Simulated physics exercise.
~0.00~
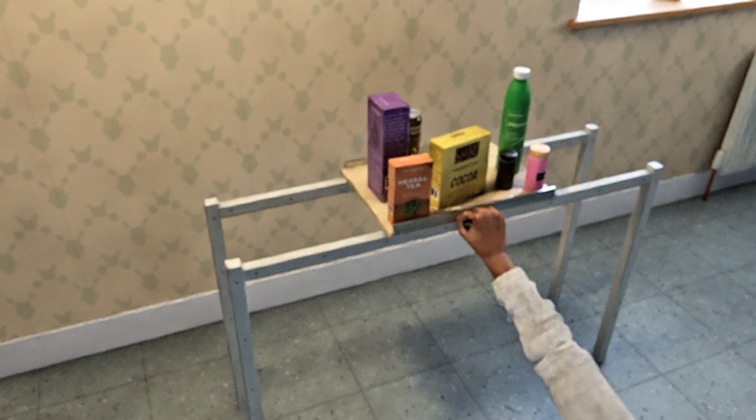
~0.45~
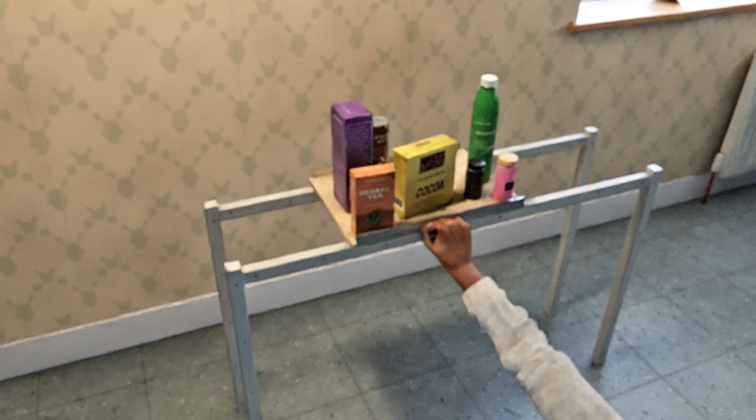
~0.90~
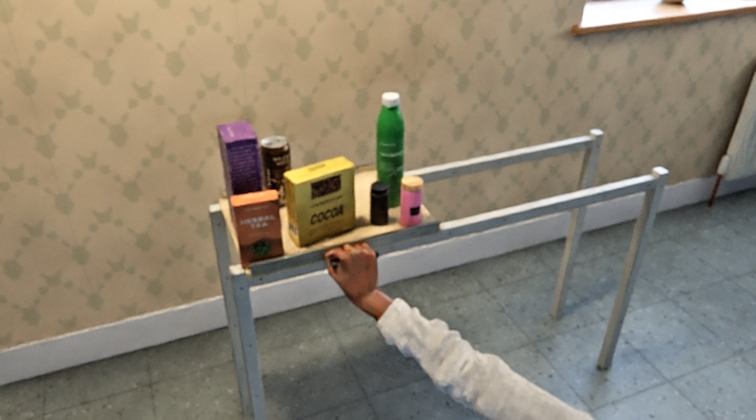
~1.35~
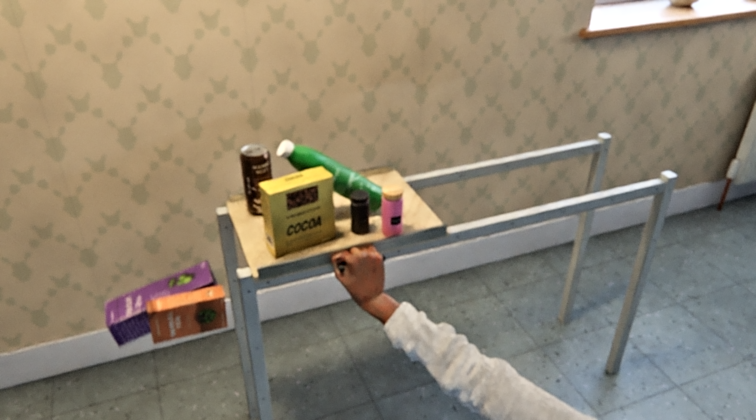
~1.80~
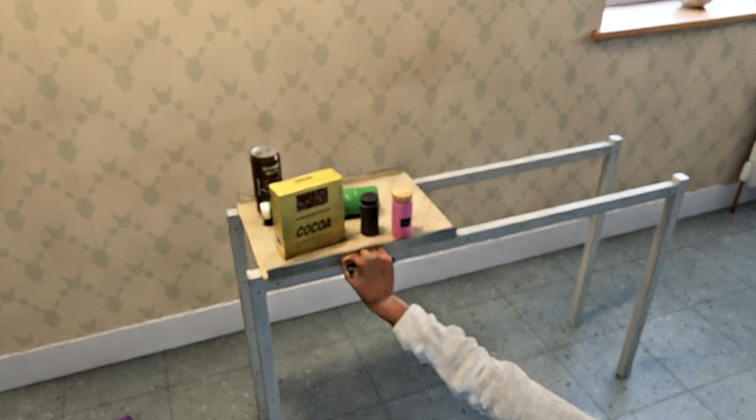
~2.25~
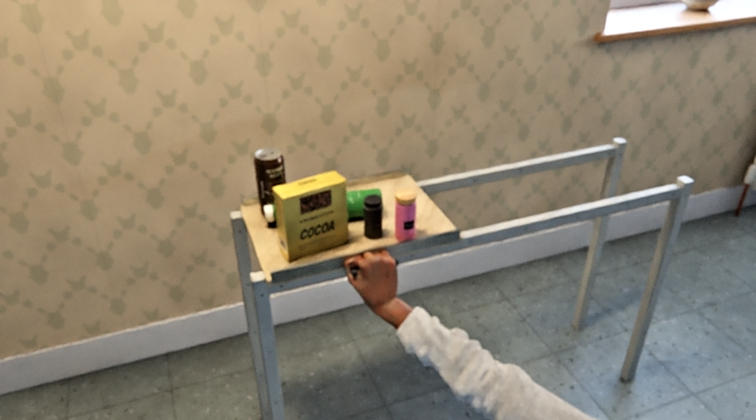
A wooden tray of boxes, bottles and a can slides left along a metal frame, a hand at its front edge, and stops at the end, where the purple and orange boxes fall off the left side and the green bottle topples, ending flat behind the upright yellow cocoa box.
